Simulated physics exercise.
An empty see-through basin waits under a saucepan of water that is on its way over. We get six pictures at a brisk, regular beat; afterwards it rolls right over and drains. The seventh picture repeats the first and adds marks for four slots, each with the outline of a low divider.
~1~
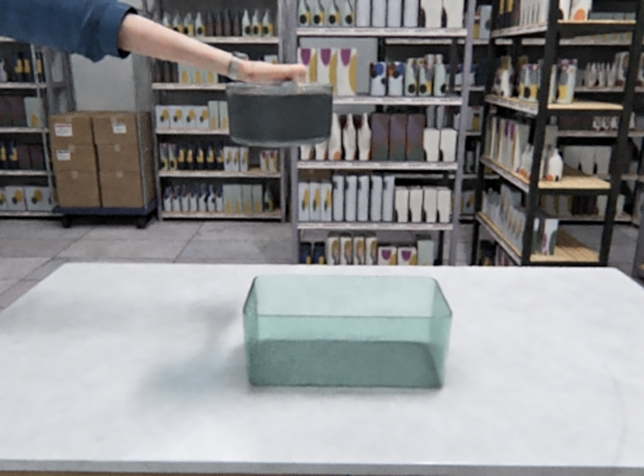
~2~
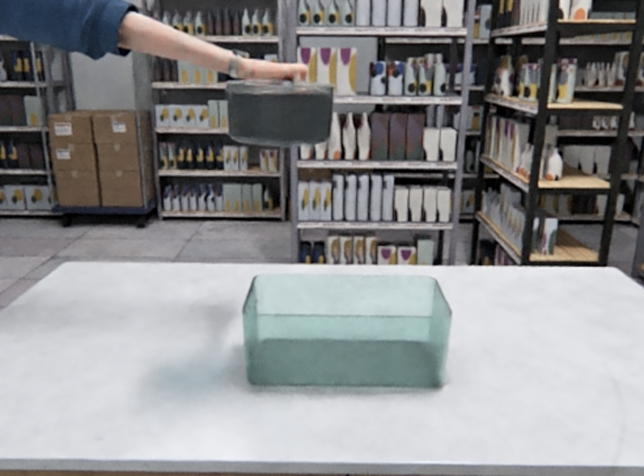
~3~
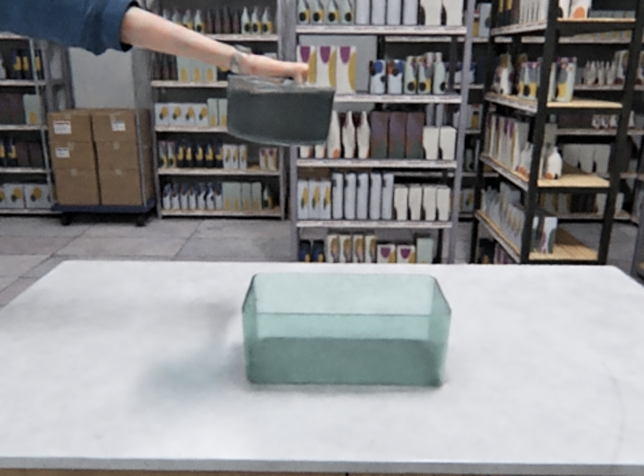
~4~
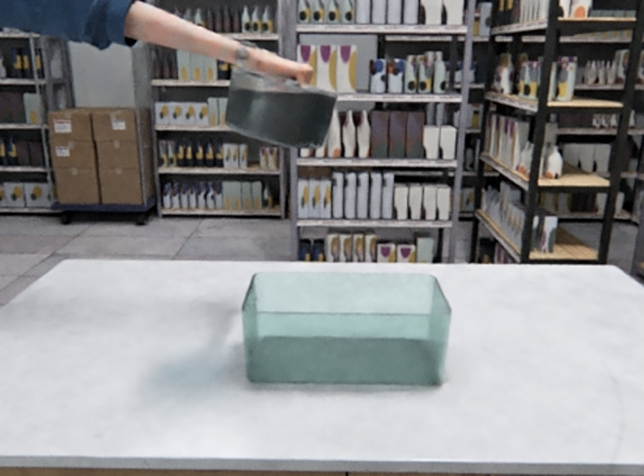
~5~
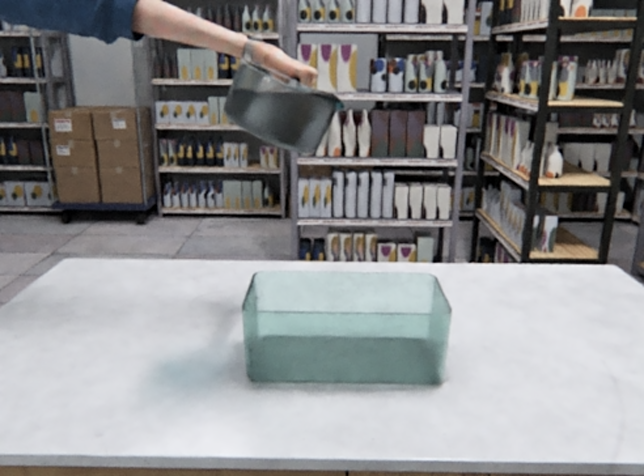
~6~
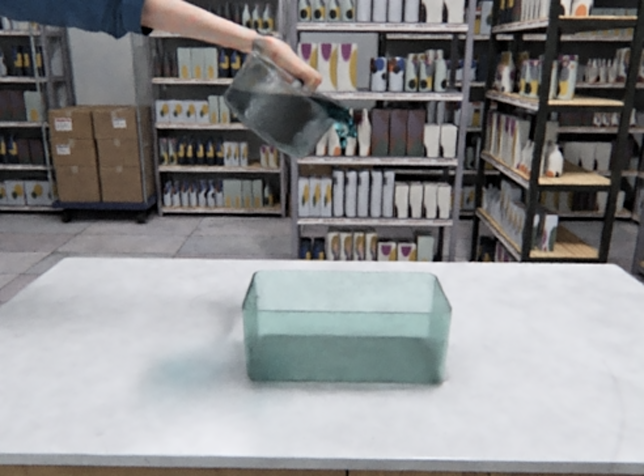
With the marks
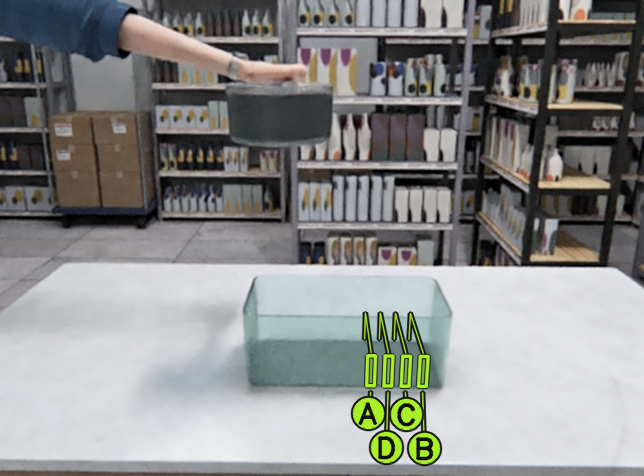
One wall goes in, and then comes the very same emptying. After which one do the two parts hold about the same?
D beats the others.
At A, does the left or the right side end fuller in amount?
The right one.
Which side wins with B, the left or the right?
The left one.
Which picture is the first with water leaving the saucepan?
In picture 5.
In lime, A at (370, 391); B at (422, 392); C at (405, 392); D at (387, 392).
For slot A, about 32 % ends left of the wall and 65 % right of it; 4 % is lost outside.
For slot B, about 85 % ends left of the wall and 9 % right of it; 6 % is lost outside.
For slot C, about 66 % ends left of the wall and 29 % right of it; 5 % is lost outside.
For slot D, about 49 % ends left of the wall and 46 % right of it; 5 % is lost outside.
